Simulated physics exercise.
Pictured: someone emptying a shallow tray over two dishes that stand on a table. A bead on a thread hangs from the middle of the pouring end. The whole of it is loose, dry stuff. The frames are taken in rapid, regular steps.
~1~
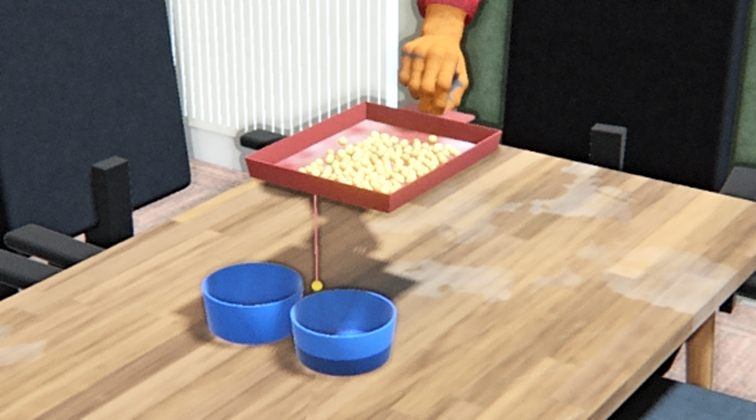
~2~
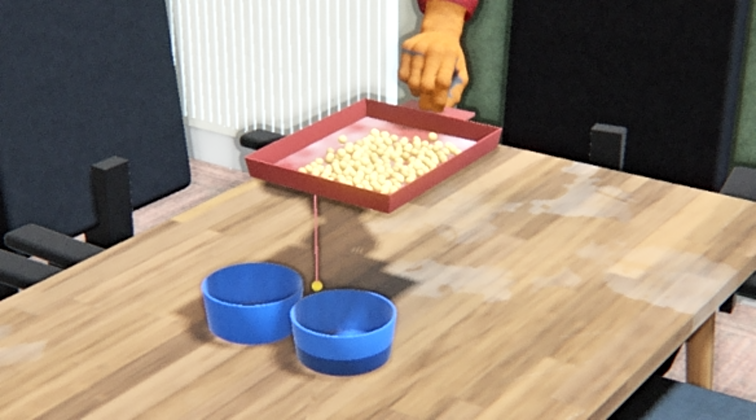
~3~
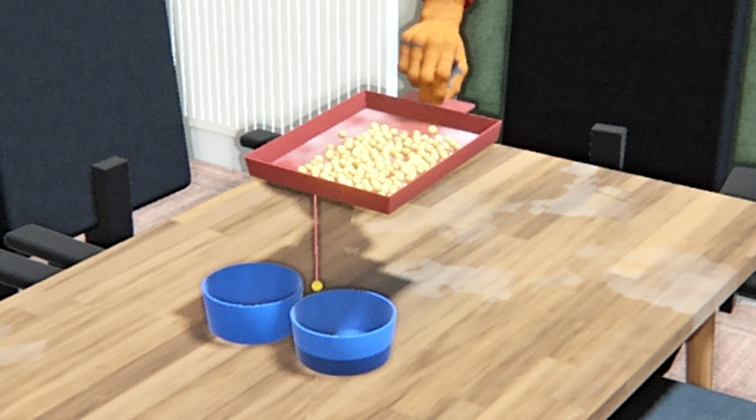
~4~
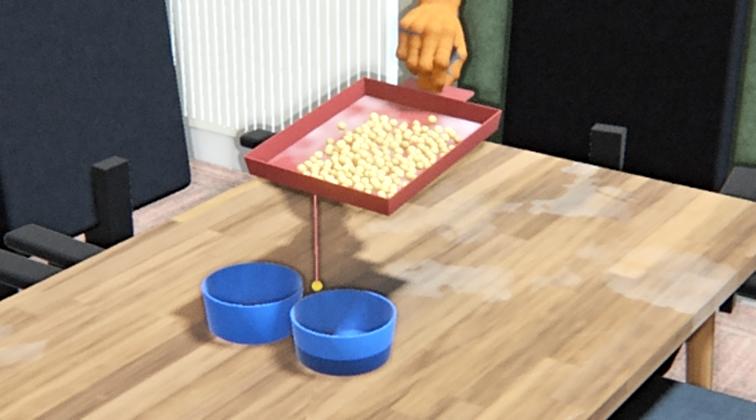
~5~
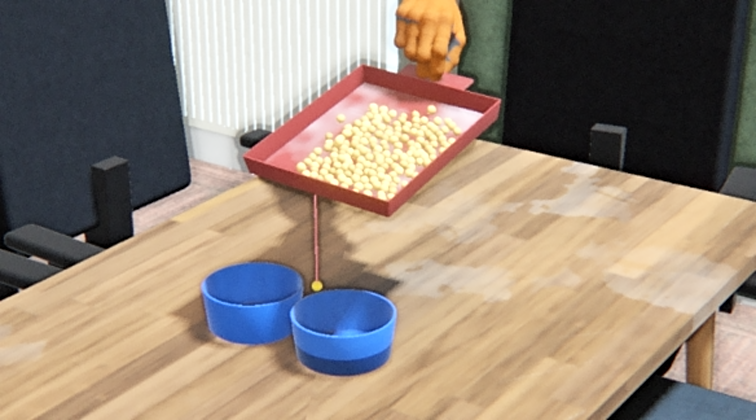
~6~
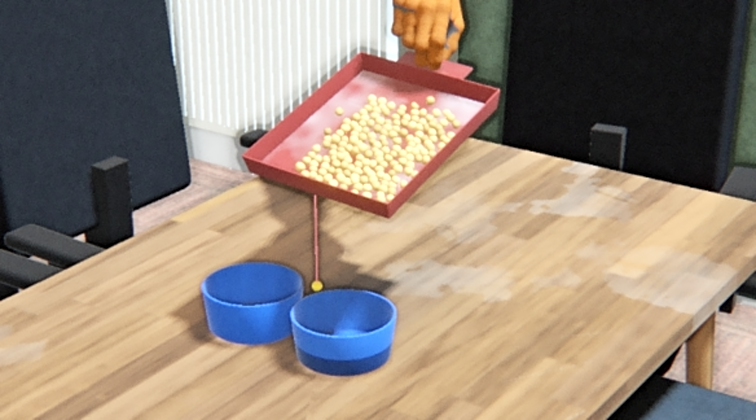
At a wooden table, an orange hand held a red tray of dried chickpeas above two blue bowls and steadily raised its back end, tilting the tray toward the near right corner as the chickpeas spread slightly.
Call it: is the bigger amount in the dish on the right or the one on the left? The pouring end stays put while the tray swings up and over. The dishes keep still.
It is in the one on the right.
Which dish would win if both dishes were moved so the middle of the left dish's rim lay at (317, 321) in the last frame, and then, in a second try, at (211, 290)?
On the first go the left-side one comes out on top, and on the second go the right-side one.
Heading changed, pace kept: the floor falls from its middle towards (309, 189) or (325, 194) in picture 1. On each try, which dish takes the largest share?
The first slope favours the dish to the left, the second the dish to the right.
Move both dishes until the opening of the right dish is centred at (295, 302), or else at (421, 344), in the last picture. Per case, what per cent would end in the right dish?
First position: Some 10 %; second position: Some 20 %.
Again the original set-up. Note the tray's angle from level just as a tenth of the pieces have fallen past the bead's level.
Somewhere around 110 degrees.
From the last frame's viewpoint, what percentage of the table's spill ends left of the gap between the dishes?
Some 50 per cent.
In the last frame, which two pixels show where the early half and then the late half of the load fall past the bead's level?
First part (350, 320), rest (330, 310).
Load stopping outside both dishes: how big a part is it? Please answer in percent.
Around 60 %.
Just after the last frame, tray tipped steeply; every one on the tray.
A moment on, tray tipped right over; almost all on the tray; just a few outside both; just a few in the air.
Further on, tray tipped past a quarter turn; roughly half in the right dish; roughly half outside both.
When it is over, tray tipped past a quarter turn; roughly half in the right dish; not one in the left dish; roughly half outside both.
